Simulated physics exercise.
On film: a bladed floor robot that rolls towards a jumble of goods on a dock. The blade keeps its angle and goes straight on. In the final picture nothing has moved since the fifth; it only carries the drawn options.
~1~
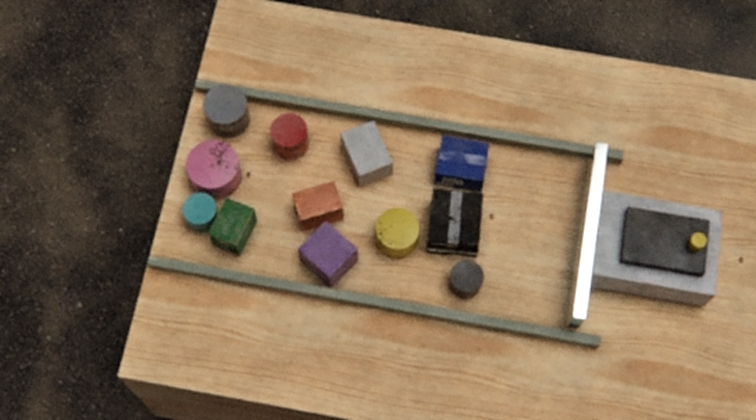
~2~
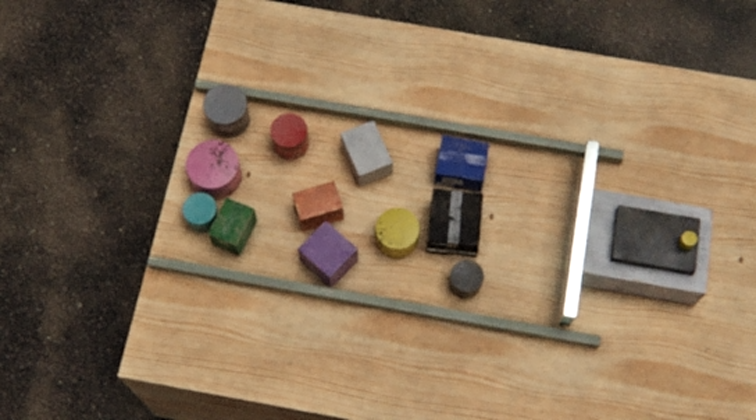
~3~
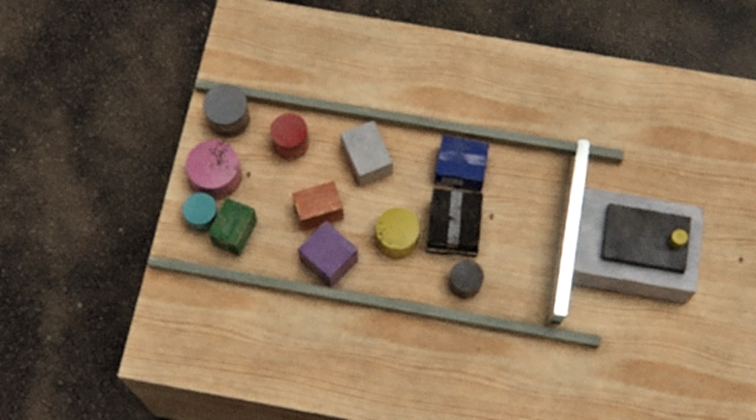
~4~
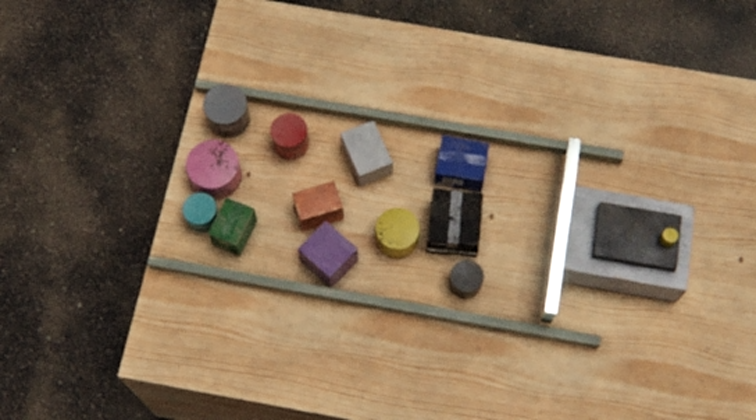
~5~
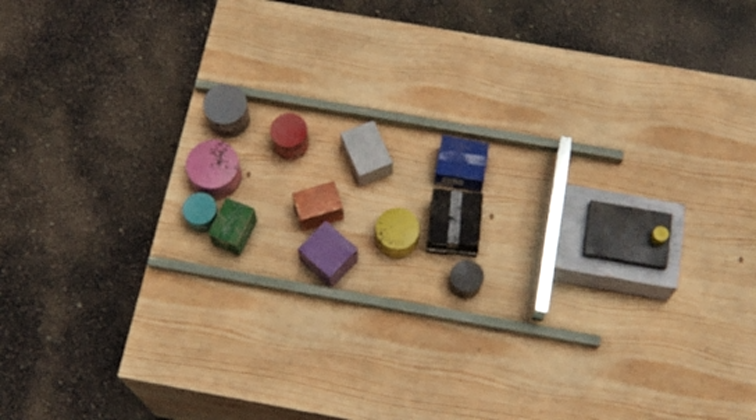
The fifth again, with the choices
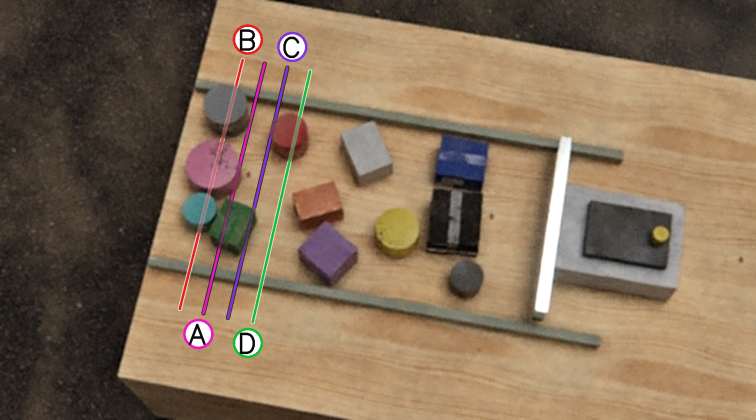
A grey robot with a long white blade sits at the right of a pale wooden dock, seen from above at a slight tilt against dark ground. Between two green-grey rails lie grey, red, pink, teal and yellow round goods, with green, orange, purple, pale grey, blue and black blocky ones. The robot rolls slowly left a short way, blade first, touching nothing, while the goods and camera stay still.
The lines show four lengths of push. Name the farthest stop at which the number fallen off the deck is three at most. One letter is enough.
Line D.
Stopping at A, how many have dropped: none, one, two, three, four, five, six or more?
In all, six or more.
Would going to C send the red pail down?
Yes.
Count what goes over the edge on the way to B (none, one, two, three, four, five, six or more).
In all, six or more.
On the marked copy, A at (235, 184); B at (212, 180); C at (259, 188); D at (283, 192).
Taking D. A third of the way, robot (523, 216); black pail (421, 272); blue parcel (434, 159).
Two thirds of the way, robot (426, 199); red pail (263, 133); orange crate (263, 179).
When it is over, robot (350, 186); grey pail over the edge; pink canister over the edge; three fallen.
As for the rest, A drops eight; B drops nine; C drops five.
